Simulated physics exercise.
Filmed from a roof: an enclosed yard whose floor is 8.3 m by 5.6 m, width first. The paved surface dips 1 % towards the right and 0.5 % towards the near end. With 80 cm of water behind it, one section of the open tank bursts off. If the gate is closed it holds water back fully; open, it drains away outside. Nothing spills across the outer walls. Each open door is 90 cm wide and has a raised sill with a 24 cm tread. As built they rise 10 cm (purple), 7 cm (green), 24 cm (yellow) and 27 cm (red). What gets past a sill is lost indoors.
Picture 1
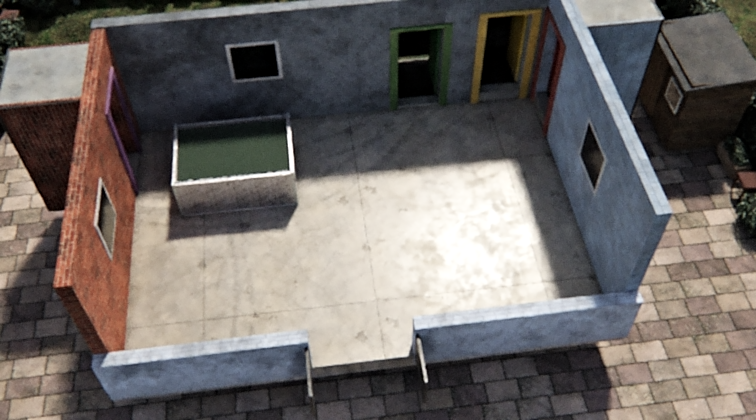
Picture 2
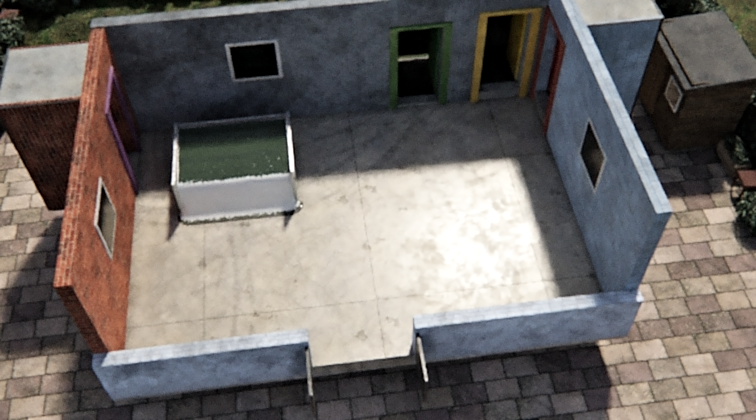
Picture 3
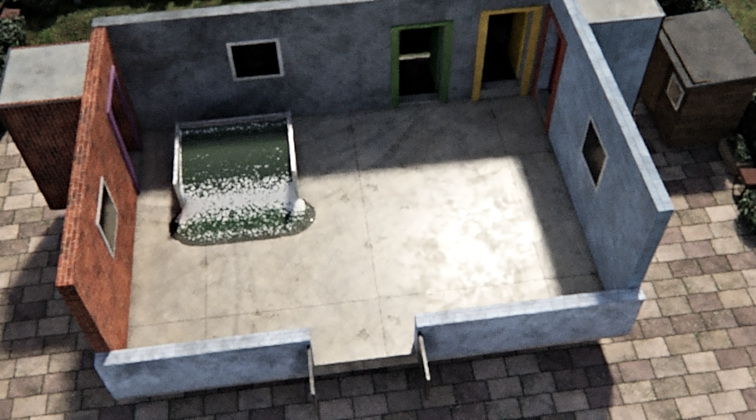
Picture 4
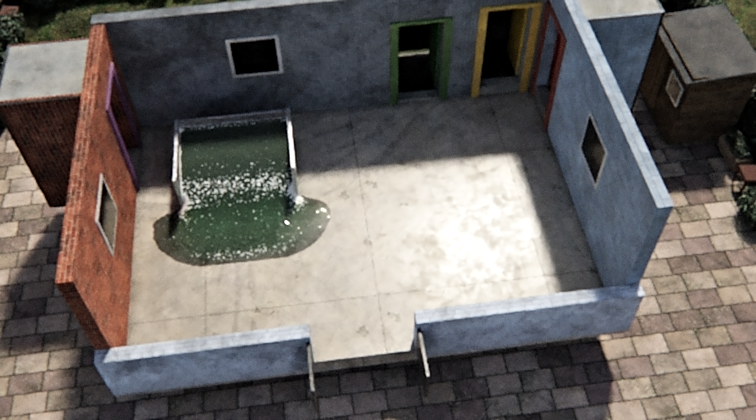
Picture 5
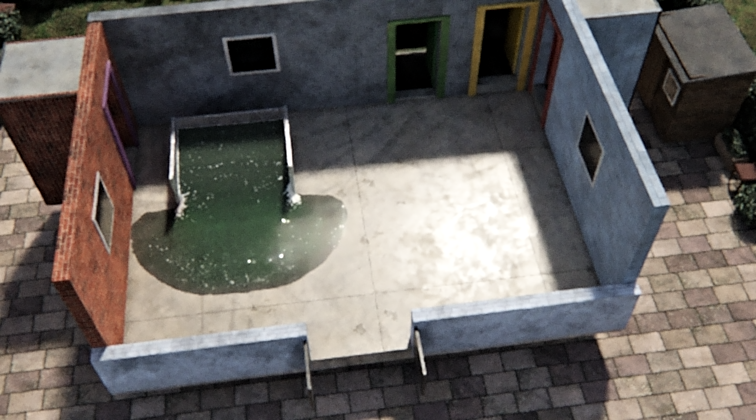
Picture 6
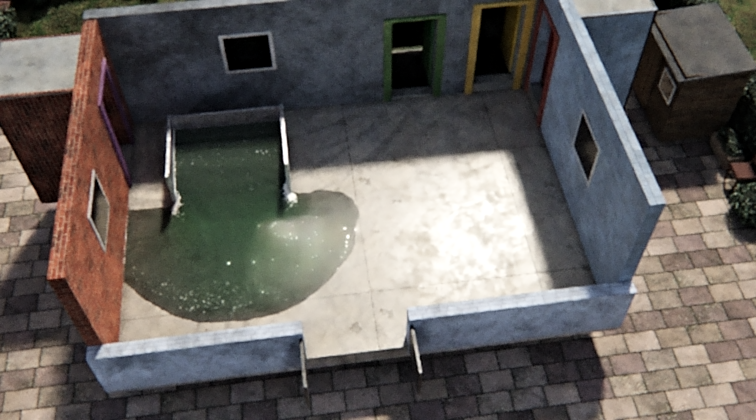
At the start, a white-sided open tank of dark green water stands still in a walled yard with colored doorways. Its near side gives way and foaming water pours onto the pale floor, then the green pool spreads toward the viewer and to both sides, reaching the brick wall on the left.
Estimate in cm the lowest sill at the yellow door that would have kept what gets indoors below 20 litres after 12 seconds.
Some 8 cm above the ground.
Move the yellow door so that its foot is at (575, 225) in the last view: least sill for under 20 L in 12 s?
About 8.5 cm.
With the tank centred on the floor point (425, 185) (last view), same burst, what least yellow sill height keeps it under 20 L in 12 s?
Some 16 cm.
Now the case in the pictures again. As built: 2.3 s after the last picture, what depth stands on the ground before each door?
In cm: Purple 0, green 0, yellow 0, red 0.
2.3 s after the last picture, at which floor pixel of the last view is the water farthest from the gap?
Near (565, 314).
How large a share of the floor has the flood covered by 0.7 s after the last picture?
Near 35 per cent is wet.
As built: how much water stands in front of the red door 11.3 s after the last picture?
Roughly 9.0 cm deep.
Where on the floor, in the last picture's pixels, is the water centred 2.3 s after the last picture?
Near (244, 280).
Then, 0.7 s after the last picture water covers 35 % of the floor, deepest (44 cm) near (228, 355); it has not reached the yellow door.
Then, 2.3 s after the last picture water covers 40 % of the floor, deepest (25 cm) near (129, 366); it has not reached the yellow door.
Then, 11.3 s after the last picture water covers 90 % of the floor, deepest (9 cm) near (537, 143); 8 cm at the yellow door, 0 litres in over its 24 cm sill.
At the yellow door as built, the water peaked near 13 cm, 7.3 s after the last picture.
Run again over the same 12 s with other heights there, 33 litres in over 6.5 cm, 7 litres over 10 cm. The limit of 20 litres is kept from about 8 cm up.
